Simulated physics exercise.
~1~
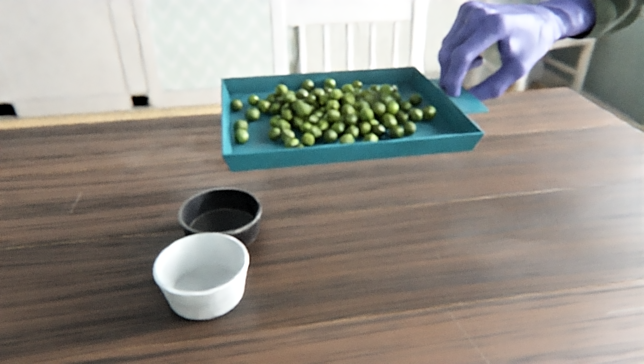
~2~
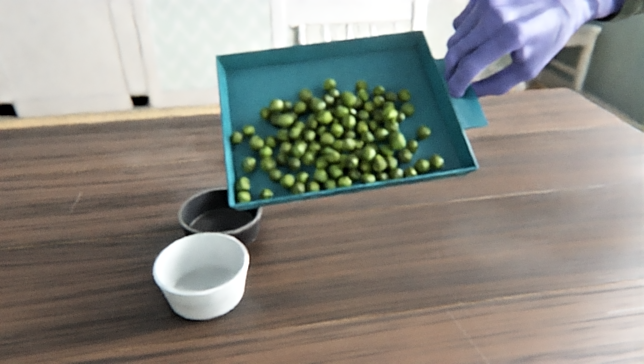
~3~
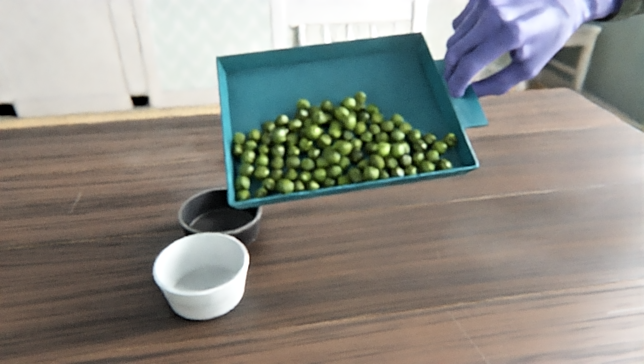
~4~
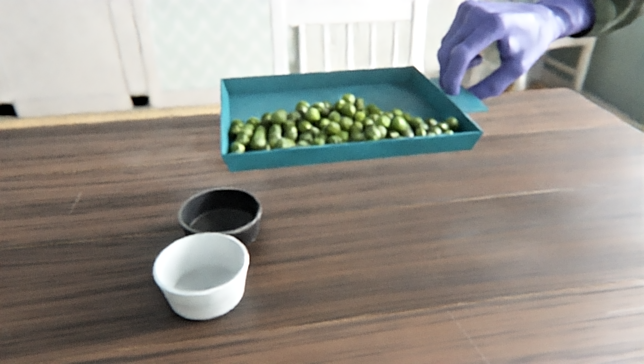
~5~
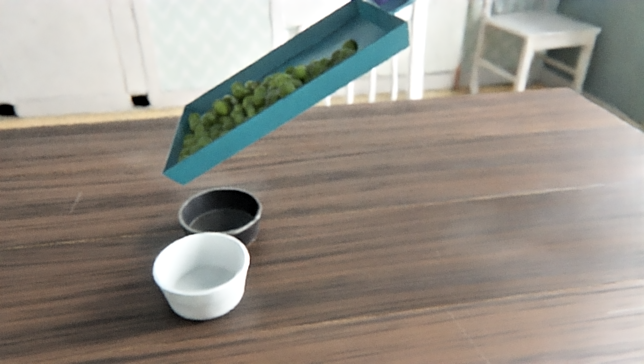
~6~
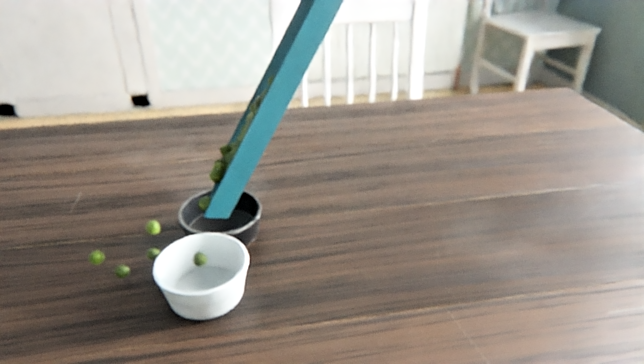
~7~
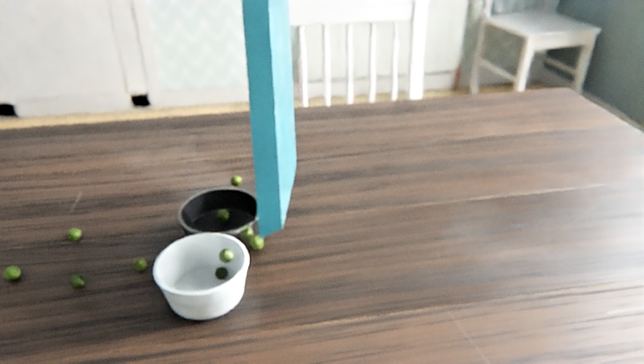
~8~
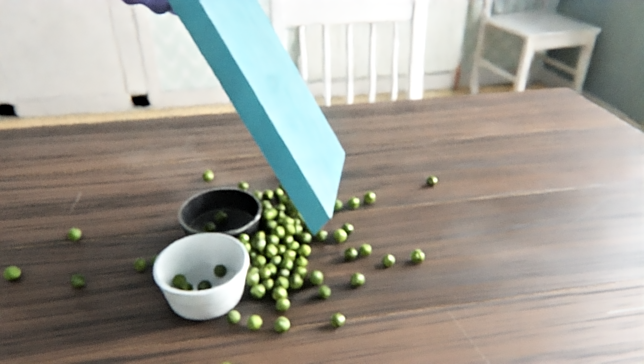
We see a purple-gloved hand tilt a teal tray of small green olives, level it, then move it left and tip it steeply above a black dish and a white dish, spilling most of the olives across the wooden table while a few land in the white dish.
